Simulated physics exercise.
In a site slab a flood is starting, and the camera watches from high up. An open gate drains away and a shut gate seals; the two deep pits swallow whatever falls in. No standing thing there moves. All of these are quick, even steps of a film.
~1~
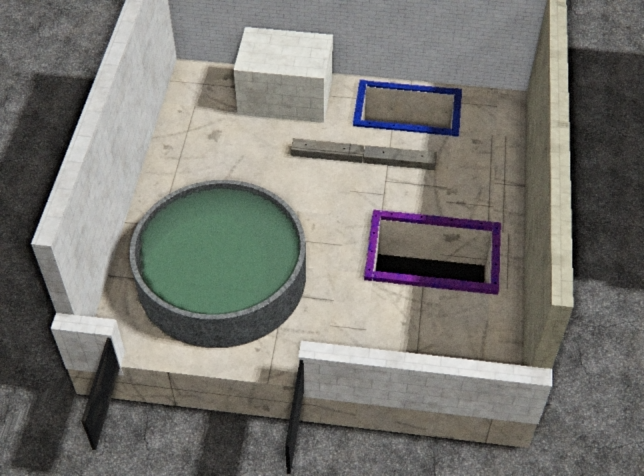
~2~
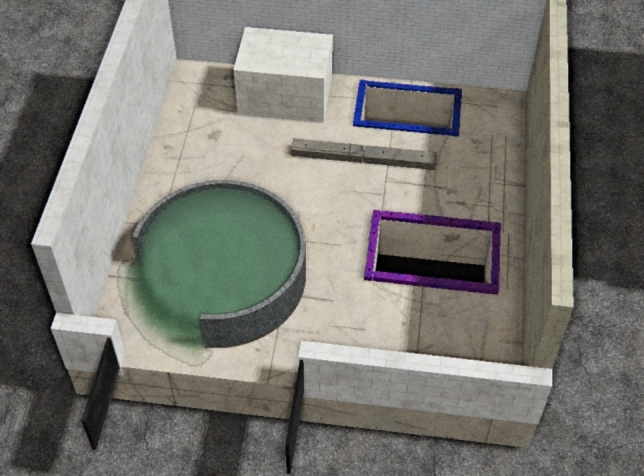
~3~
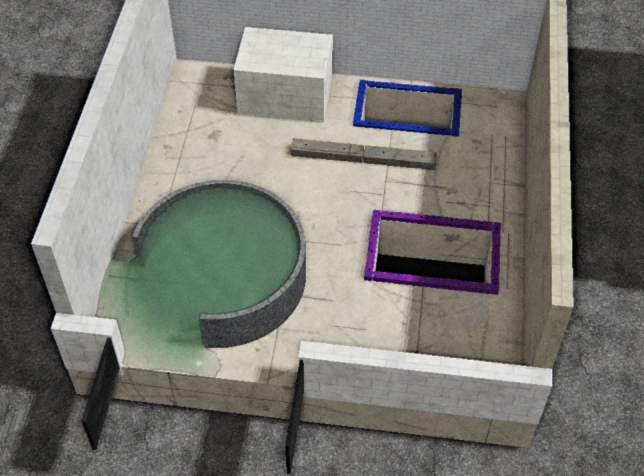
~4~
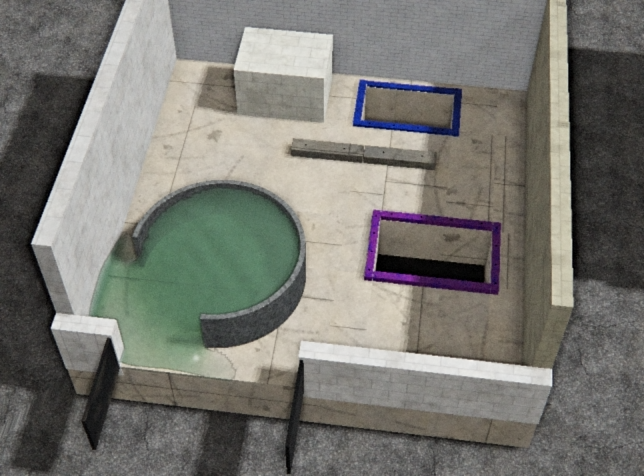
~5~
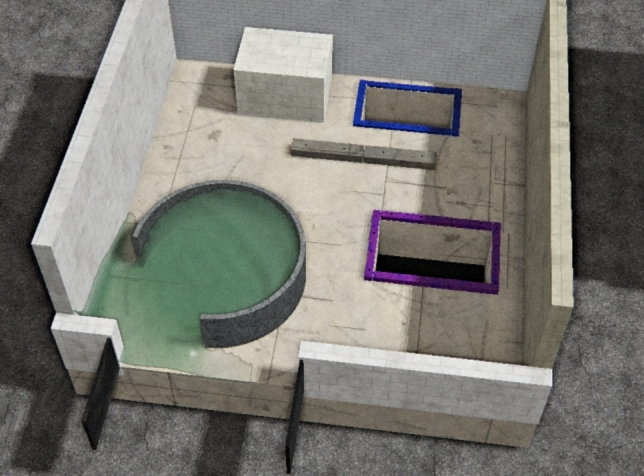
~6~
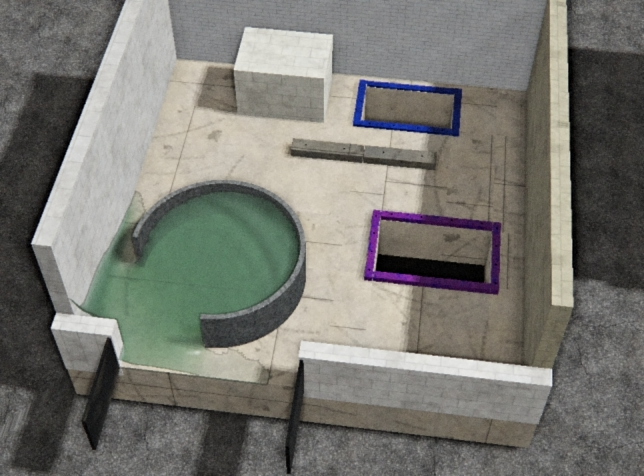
The footage shows a round tank of green water in a walled enclosure, its near-left side opening as water pours out, spreading over the pale floor to the left wall and front edge, then creeping slightly farther along both.
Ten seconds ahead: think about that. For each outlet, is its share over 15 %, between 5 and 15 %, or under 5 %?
Result: I'd say the gate drains a lot - upwards of fifteen per cent, I'd say the purple pit drains very little - not reaching five per cent, I'd say the blue pit drains very little - not reaching five per cent.
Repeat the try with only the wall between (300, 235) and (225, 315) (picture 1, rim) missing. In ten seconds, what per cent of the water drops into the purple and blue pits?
Per cent: Purple 15, blue 4.
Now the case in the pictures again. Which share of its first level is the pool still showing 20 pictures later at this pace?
Estimate: Around 34 %.
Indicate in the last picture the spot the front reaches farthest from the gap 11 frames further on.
About (162, 109).
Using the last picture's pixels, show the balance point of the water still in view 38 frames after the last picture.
(211, 228).
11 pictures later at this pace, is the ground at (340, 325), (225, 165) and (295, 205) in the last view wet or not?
Left dry; drenched; left dry.
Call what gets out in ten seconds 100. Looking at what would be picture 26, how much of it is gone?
I'd put it at 65 per cent.
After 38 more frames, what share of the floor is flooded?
I reckon 40 per cent or so.
A moment on, water covers 15 % of the floor; the gate 15 %, the purple pit 0 %, the blue pit 0 %.
Next, water covers 20 % of the floor; the gate 28 %, the purple pit 0 %, the blue pit 0 %.
Then, water covers 30 % of the floor; the gate 42 %, the purple pit 0 %, the blue pit 0 %.
Later, water covers 40 % of the floor; the gate 55 %, the purple pit 0 %, the blue pit 0 %.
In the end, water covers 65 % of the floor; the gate 65 %, the purple pit 0 %, the blue pit 0 %.
